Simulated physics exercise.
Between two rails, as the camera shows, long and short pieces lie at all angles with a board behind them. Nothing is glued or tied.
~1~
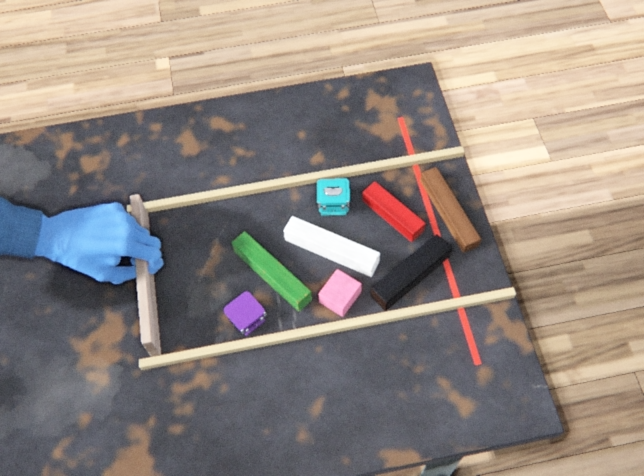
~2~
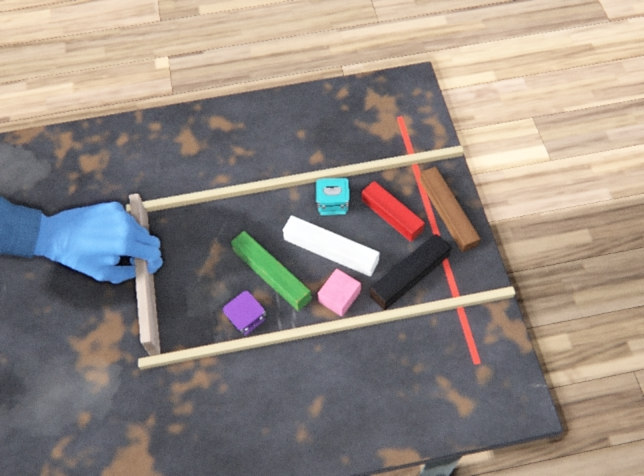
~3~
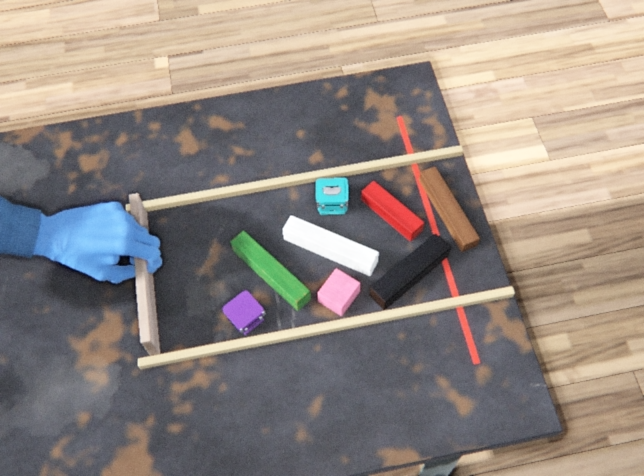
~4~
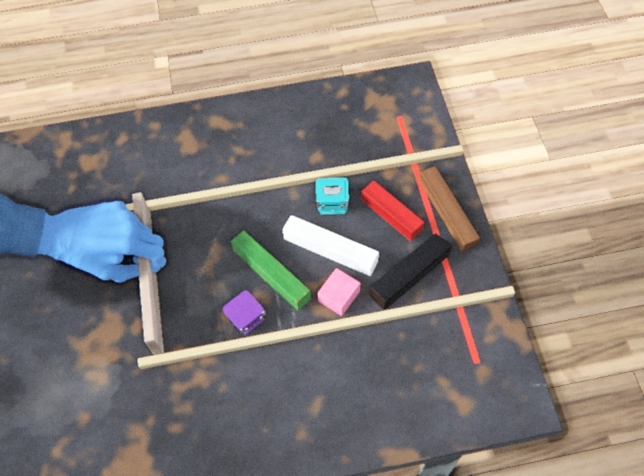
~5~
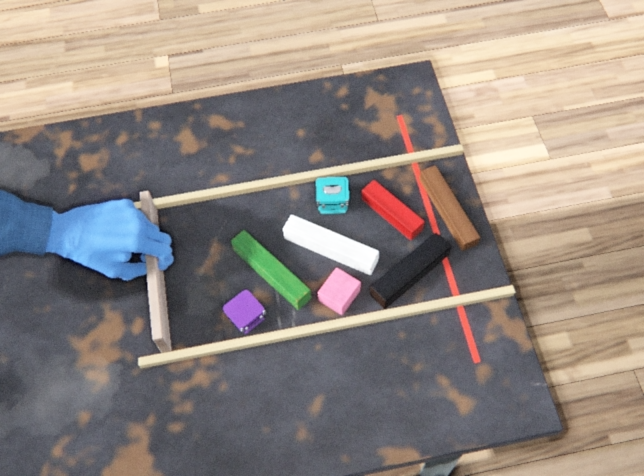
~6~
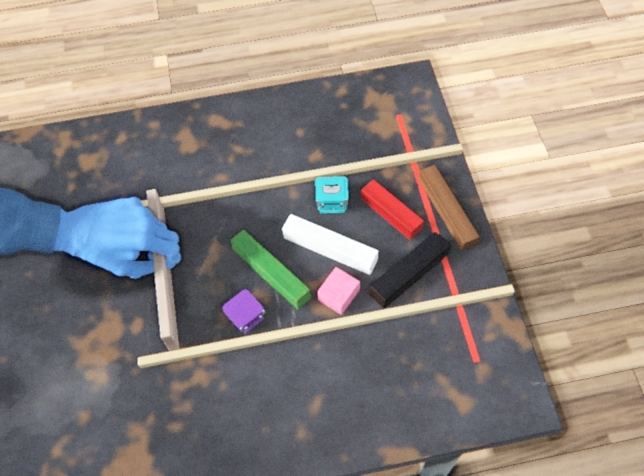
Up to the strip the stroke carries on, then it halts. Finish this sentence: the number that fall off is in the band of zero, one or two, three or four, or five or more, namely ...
Namely three or four.
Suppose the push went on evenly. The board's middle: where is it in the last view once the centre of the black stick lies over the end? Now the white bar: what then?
For the black stick at (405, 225), for the white bar at (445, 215).
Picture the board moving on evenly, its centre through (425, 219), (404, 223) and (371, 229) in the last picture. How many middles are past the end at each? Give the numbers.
Past the end: 3, 1 and 0.
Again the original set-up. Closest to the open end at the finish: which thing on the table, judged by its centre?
It's the pink block that ends up nearest.
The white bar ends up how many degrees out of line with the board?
Roughly 50° out of line.
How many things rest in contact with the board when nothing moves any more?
3 of them.
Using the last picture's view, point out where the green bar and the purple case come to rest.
For the green bar it's (463, 230), and for the purple case it's (467, 278).
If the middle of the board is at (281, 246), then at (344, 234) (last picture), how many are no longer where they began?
4, then 8.
Soon after, none off yet; brown stick at rest near (448, 207); black stick at rest near (410, 270); red stick at rest near (392, 209).
Then, none off yet; brown stick at rest near (448, 207); black stick moving near (420, 270); red stick at rest near (394, 209).
Further on, none off yet; brown stick moved a little near (473, 190); black stick moved about its own width near (492, 260); red stick moved about its own width near (455, 198).
At rest, the number that fall off is three or four; fallen, red stick, black stick and brown stick.
